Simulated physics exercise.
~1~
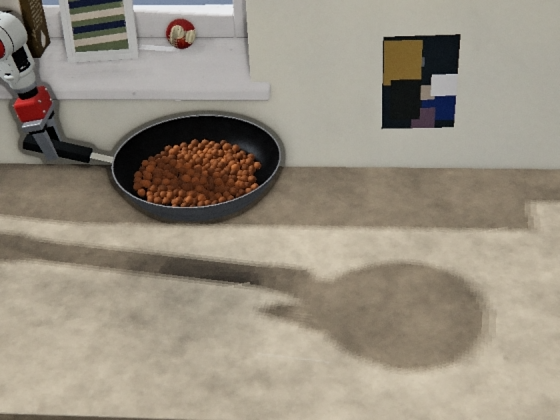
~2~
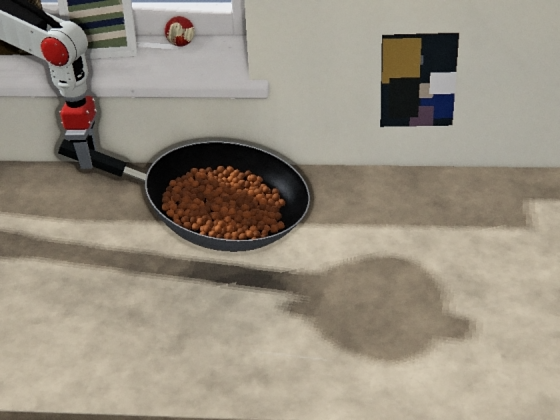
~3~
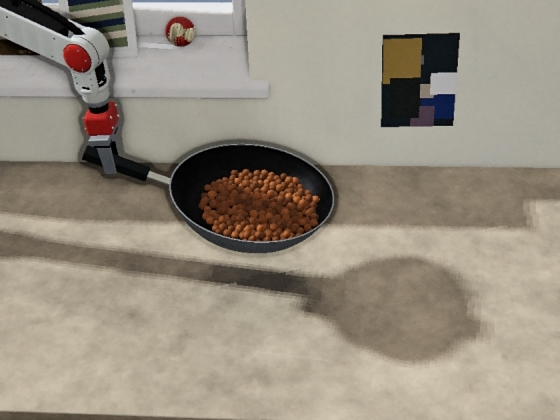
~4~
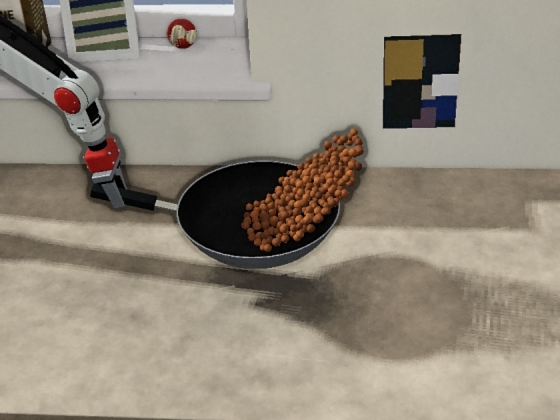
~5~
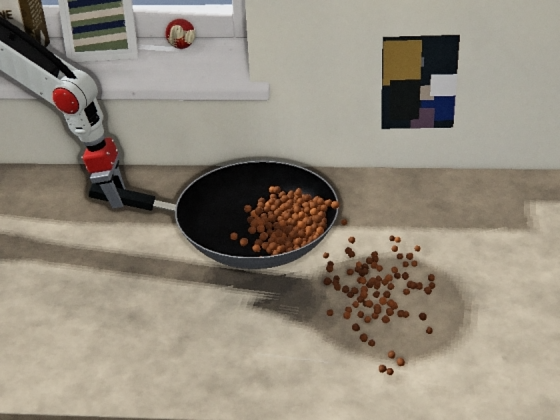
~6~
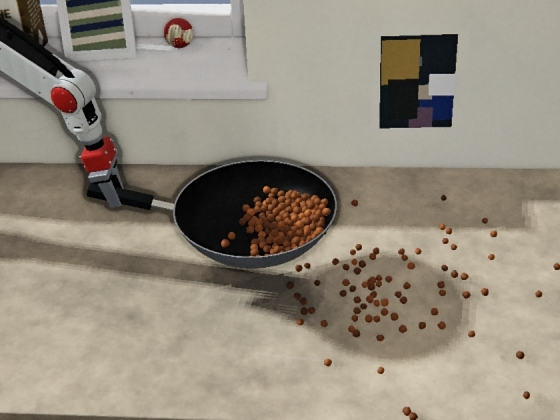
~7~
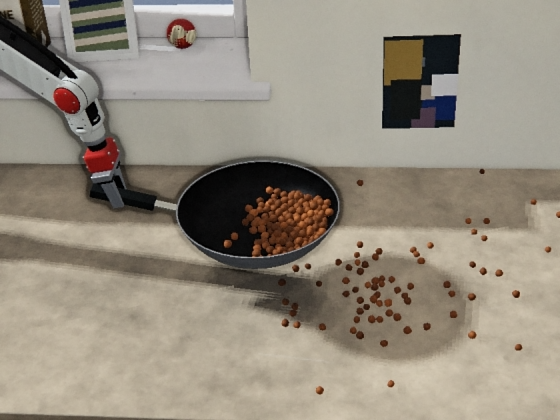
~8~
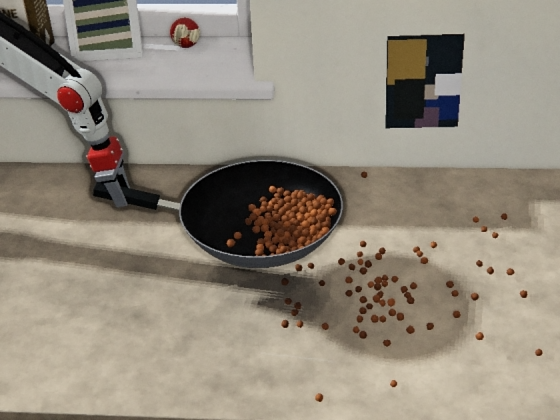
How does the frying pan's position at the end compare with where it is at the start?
At the end the frying pan is farther to the right and a little lower in view than it is at the start.
